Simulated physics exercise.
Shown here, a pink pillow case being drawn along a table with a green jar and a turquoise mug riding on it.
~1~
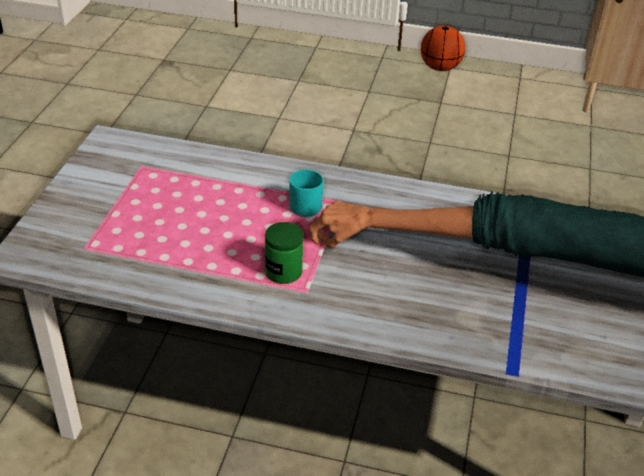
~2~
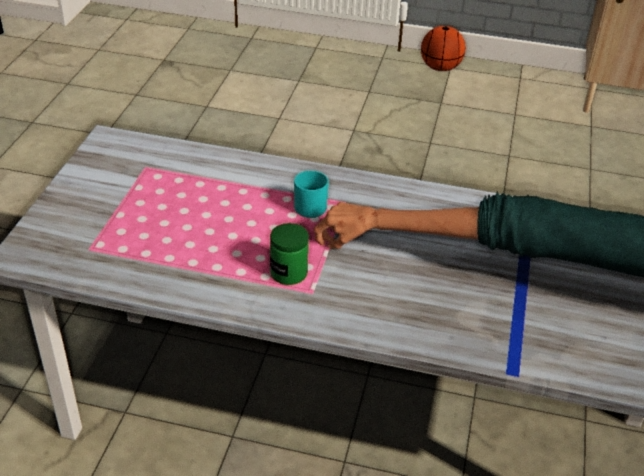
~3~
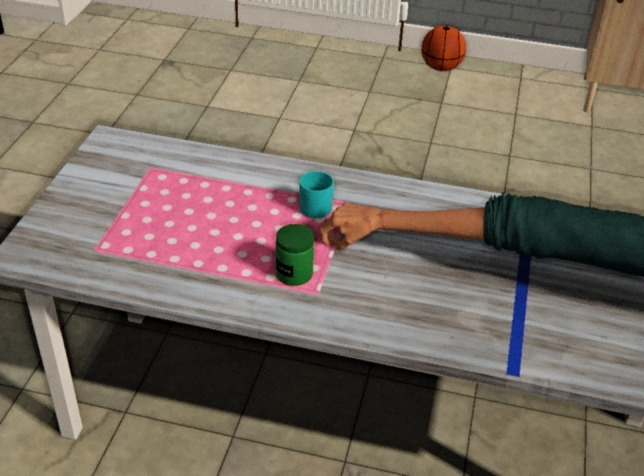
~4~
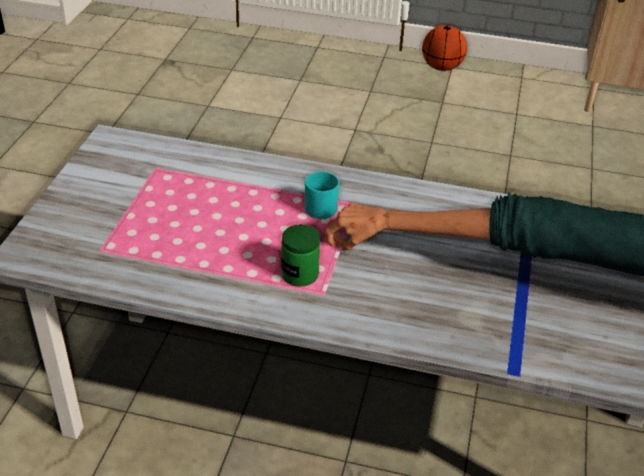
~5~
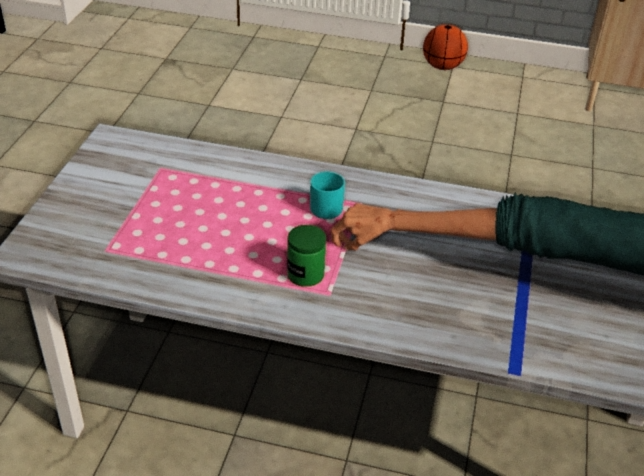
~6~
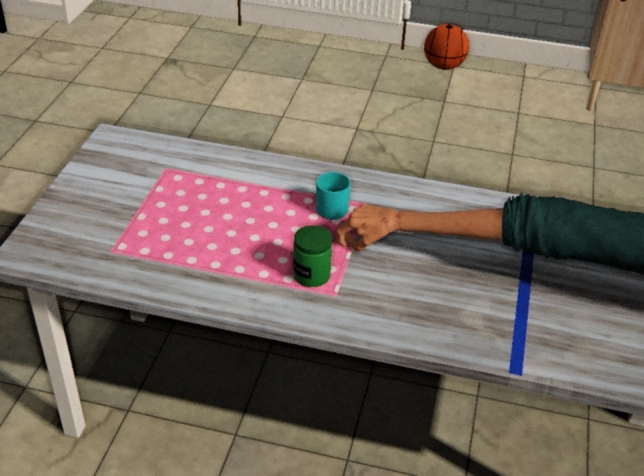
A hand gripped the end of a pink polka-dot cloth and slowly pulled it a short way right across the table, and the green jar and turquoise mug moved along with it.
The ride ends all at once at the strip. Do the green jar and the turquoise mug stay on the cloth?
The green jar keeps its seat, the turquoise mug stays on the cloth.
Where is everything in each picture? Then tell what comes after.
In the first picture, pillow case end (307, 293); green jar (284, 234); turquoise mug (307, 179); tape (514, 358).
In the second picture, pillow case end (312, 294), far hem (89, 250); turquoise mug (311, 180).
In the third picture, pillow case end (318, 295); green jar (295, 236).
In the fourth picture, pillow case end (324, 295), far hem (100, 251); turquoise mug (322, 181).
In the fifth picture, pillow case end (330, 296); green jar (307, 236).
In the sixth picture, pillow case end (336, 296), far hem (111, 252); green jar (313, 237); turquoise mug (334, 182); tape (517, 357).
Then, 1.65 s past the final frame, hem at the tape; green jar on the cloth near (486, 289); turquoise mug on the cloth near (491, 224).
Then, 1.76 s past the final frame, hem at the tape; green jar on the cloth near (492, 290); turquoise mug on the cloth near (497, 225).
When it is over, hem at the tape; green jar on the cloth near (492, 290); turquoise mug on the cloth near (497, 225). The green jar stays on the cloth and the turquoise mug remains aboard.
